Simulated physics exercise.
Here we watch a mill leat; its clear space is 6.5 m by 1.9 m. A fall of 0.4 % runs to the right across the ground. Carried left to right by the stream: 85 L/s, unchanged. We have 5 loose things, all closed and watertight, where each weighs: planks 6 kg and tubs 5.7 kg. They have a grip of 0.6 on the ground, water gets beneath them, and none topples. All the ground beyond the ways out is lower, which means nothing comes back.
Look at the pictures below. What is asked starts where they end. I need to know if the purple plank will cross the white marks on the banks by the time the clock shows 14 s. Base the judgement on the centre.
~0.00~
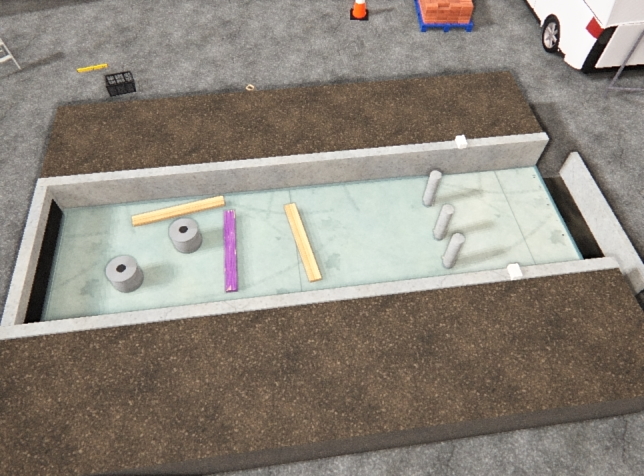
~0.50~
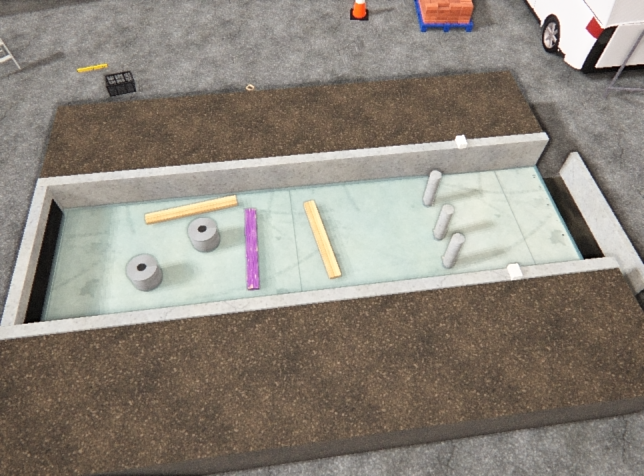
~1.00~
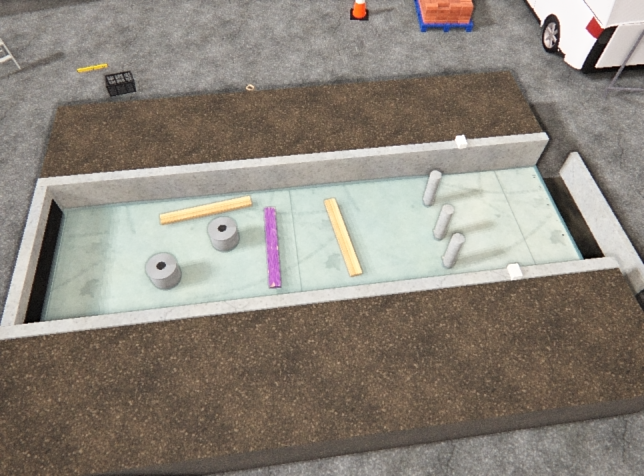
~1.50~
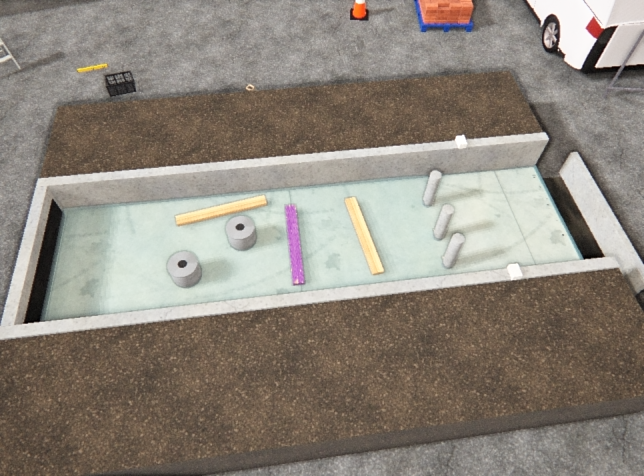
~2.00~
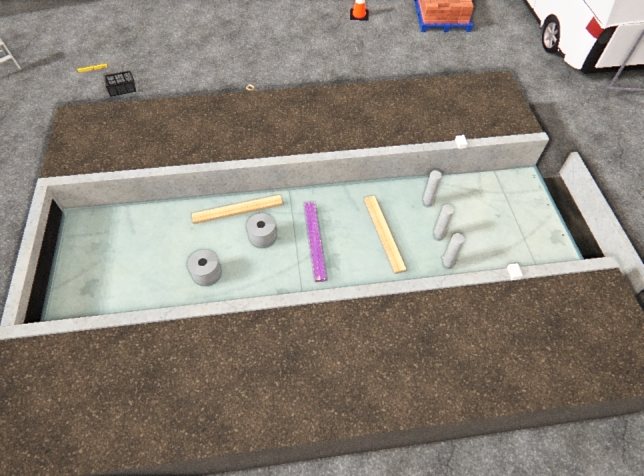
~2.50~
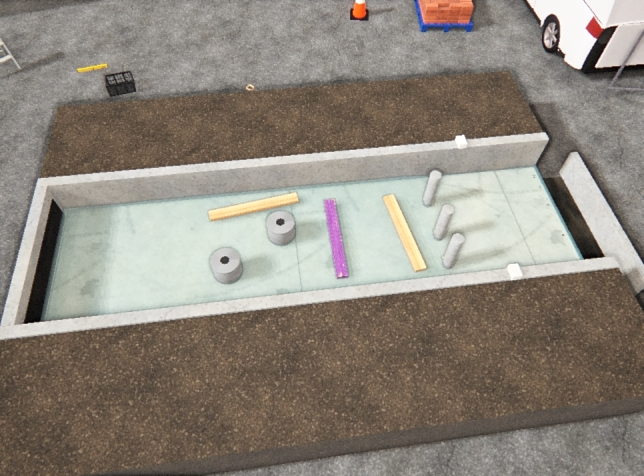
My call: The purple plank is still before them.
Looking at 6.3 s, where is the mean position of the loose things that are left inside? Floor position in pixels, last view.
Close to pixel (393, 231).
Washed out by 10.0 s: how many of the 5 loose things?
I get 0 in all.
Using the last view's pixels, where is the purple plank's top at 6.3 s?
Position estimate: Close to (416, 225).
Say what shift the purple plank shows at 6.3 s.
Roughly 250 centimetres by that point.
After 3.5 s the purple plank is near (375, 231), 1.9 m from its start, afloat; 0 of 5 are over the mark; 5 afloat.
After 6.3 s the purple plank is near (416, 225), 2.4 m from its start, afloat; 0 of 5 are over the mark; 5 afloat.
After 10.0 s the purple plank is near (416, 225), 2.4 m from its start, afloat; 0 of 5 are over the mark; 5 afloat.
After 14.0 s the purple plank is near (416, 223), 2.4 m from its start, afloat; 1 of 5 are over the mark; 4 afloat.
